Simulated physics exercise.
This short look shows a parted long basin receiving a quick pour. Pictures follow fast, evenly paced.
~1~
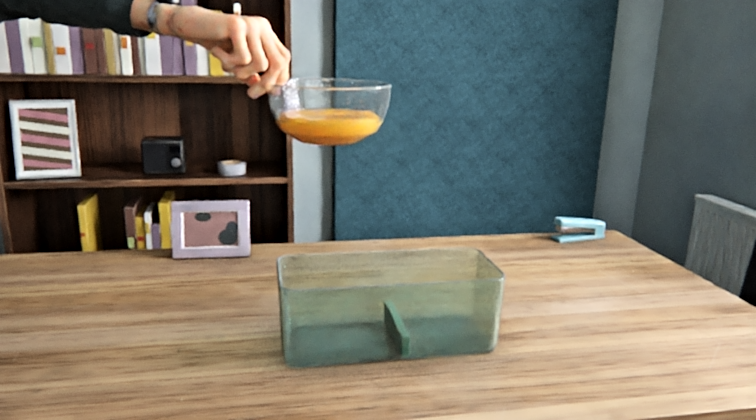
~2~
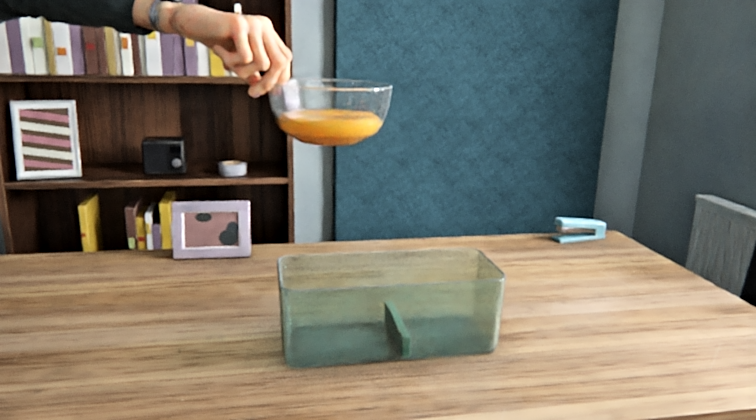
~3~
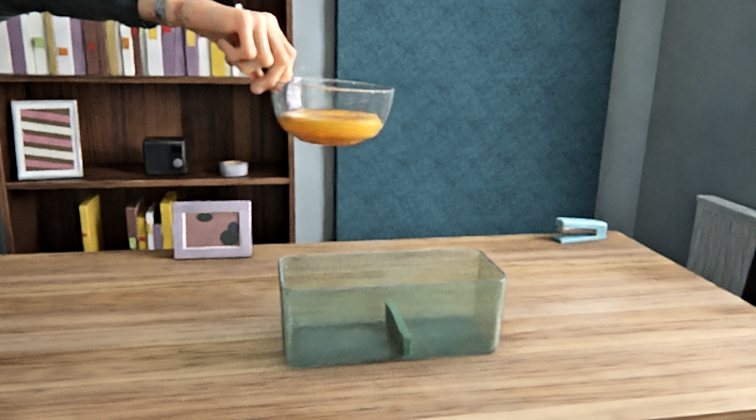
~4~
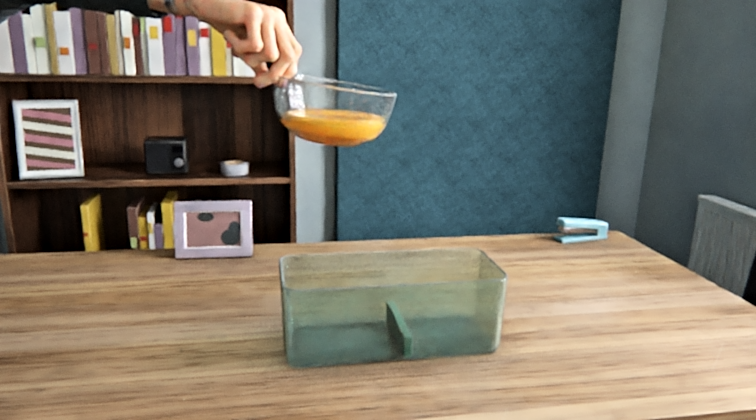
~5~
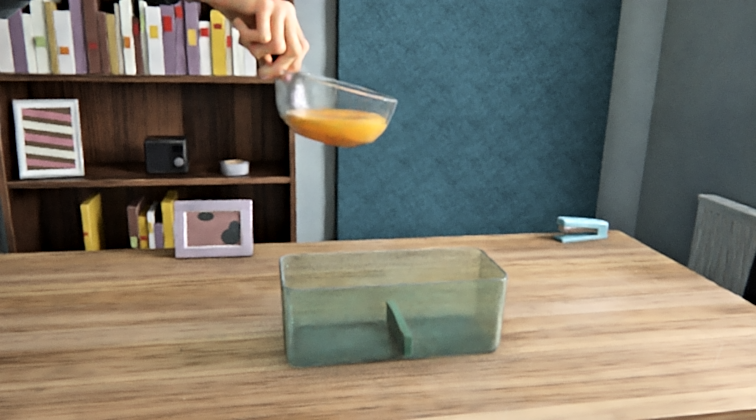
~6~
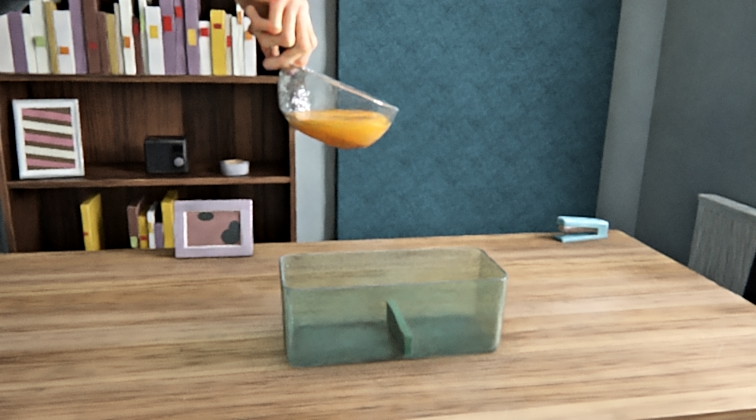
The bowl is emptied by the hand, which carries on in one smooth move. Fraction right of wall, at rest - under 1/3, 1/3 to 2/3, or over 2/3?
Rises past two thirds.
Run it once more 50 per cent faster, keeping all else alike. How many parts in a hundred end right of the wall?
It comes to some 65 in a hundred.
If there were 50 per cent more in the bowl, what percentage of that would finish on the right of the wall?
Roughly 75 in a hundred.
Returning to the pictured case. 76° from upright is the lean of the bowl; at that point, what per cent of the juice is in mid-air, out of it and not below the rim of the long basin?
Near 40 %.
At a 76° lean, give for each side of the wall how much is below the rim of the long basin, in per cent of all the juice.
0 % left, 10 % right.
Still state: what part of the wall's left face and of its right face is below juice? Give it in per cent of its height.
On the left it is 10 per cent, on the right 50.
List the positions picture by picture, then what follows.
In the first frame, it leans 0°; its right rim is at (388, 86); the juice meets the walls at (276, 115) and (380, 115); the long basin's rim runs from (279, 273) to (491, 263); the wall's top is at (396, 318).
In the second frame, it leans 1°; its right rim is at (389, 87); the juice meets the walls at (277, 115) and (380, 116).
In the third frame, it leans 4°; its right rim is at (391, 90); the juice meets the walls at (278, 115) and (382, 117).
In the fourth frame, it leans 8°; its right rim is at (394, 95); the juice meets the walls at (281, 114) and (383, 118).
In the fifth frame, it leans 14°; its right rim is at (395, 101); the juice meets the walls at (283, 114) and (385, 117).
In the sixth frame, it leans 22°; its right rim is at (395, 109); the juice meets the walls at (287, 114) and (388, 117).
A moment on, the bowl is tipped on its side and 48 per cent is still to pour, 1 is left of the wall and 10 right of it.
Next, the bowl is tipped right over and 1 per cent is still to pour, 10 is left of the wall and 74 right of it.
Then the bowl is tipped right over and 0 per cent is still to pour, 19 is left of the wall and 78 right of it.
Later the bowl is tipped right over and 0 per cent is still to pour, 19 is left of the wall and 78 right of it.
At rest 19 per cent lies left of the wall, 78 right of it and 2 outside.
